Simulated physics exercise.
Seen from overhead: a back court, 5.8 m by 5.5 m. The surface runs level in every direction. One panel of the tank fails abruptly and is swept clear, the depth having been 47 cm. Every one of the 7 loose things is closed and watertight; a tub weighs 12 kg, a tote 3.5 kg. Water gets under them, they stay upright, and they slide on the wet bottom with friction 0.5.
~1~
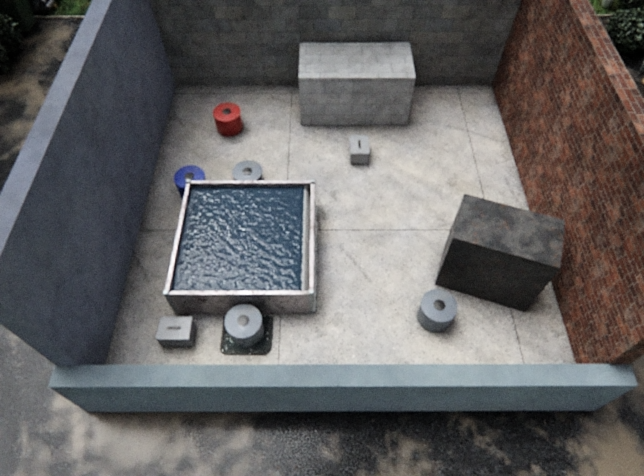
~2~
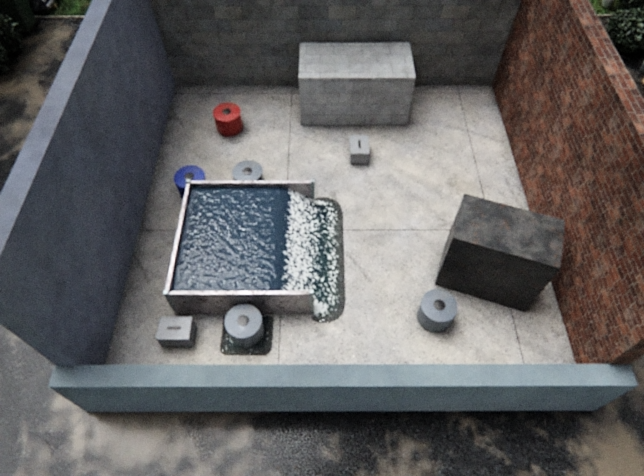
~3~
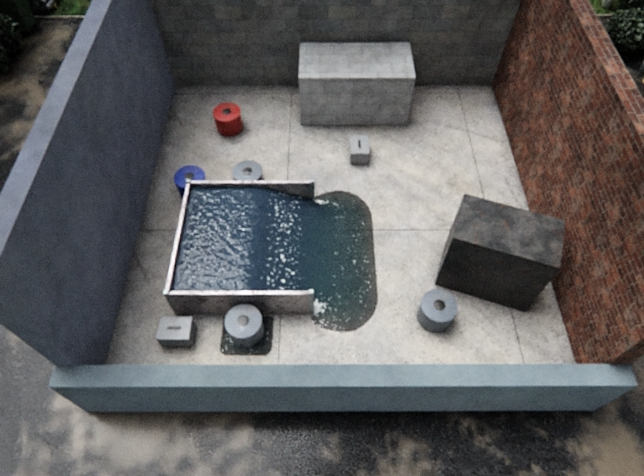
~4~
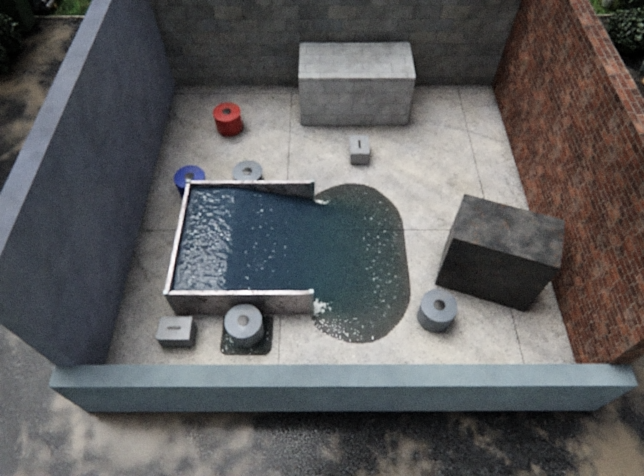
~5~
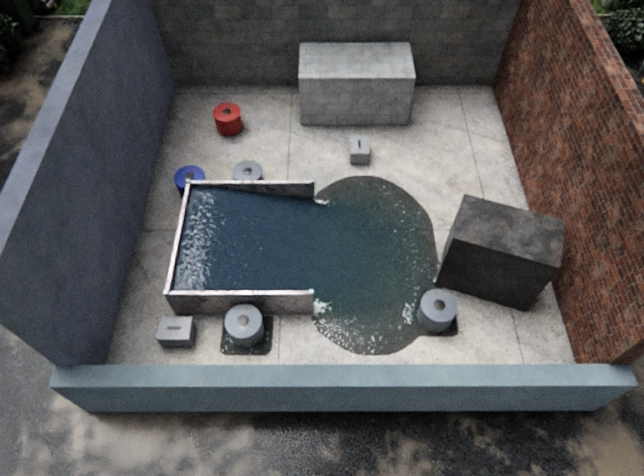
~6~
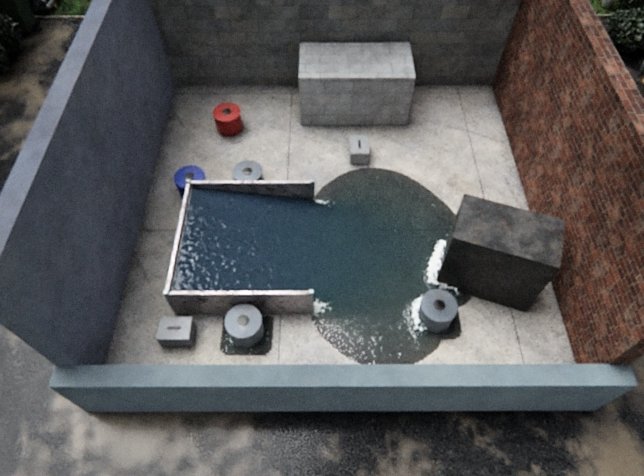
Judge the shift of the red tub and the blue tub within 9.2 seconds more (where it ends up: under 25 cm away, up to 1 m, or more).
Both checked: The red tub remains near its spot, and the blue tub remains near its spot.
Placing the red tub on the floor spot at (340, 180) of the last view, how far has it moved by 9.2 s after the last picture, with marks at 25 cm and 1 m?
As it turns out, it barely budges.
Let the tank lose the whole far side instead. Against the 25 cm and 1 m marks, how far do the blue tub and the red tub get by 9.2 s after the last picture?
Log: Blue tub large displacement; red tub large displacement.
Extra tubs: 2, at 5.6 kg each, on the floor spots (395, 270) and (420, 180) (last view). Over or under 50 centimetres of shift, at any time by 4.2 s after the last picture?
Beyond the mark, beyond the mark.
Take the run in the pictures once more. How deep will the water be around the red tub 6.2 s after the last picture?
Somewhere close to 3 cm.
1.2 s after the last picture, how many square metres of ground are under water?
That flooded area is roughly 15 m2.
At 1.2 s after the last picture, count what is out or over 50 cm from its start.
The number by then is 1.
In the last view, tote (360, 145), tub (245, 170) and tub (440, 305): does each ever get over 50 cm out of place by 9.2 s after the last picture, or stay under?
First one went too far, second one stayed inside, third one went too far.
Then, 1.2 s after the last picture the red tub is near (227, 112), 0.0 m from its start, aground; the blue tub is near (189, 177), 0.0 m from its start, aground; 1 afloat.
Then, 3.8 s after the last picture the red tub is near (227, 112), 0.0 m from its start, aground; the blue tub is near (189, 177), 0.0 m from its start, aground; 1 afloat.
Then, 6.2 s after the last picture the red tub is near (227, 112), 0.0 m from its start, aground; the blue tub is near (189, 177), 0.0 m from its start, aground; 1 afloat.
Then, 9.2 s after the last picture the red tub is near (227, 112), 0.0 m from its start, aground; the blue tub is near (189, 177), 0.0 m from its start, aground; 2 afloat.
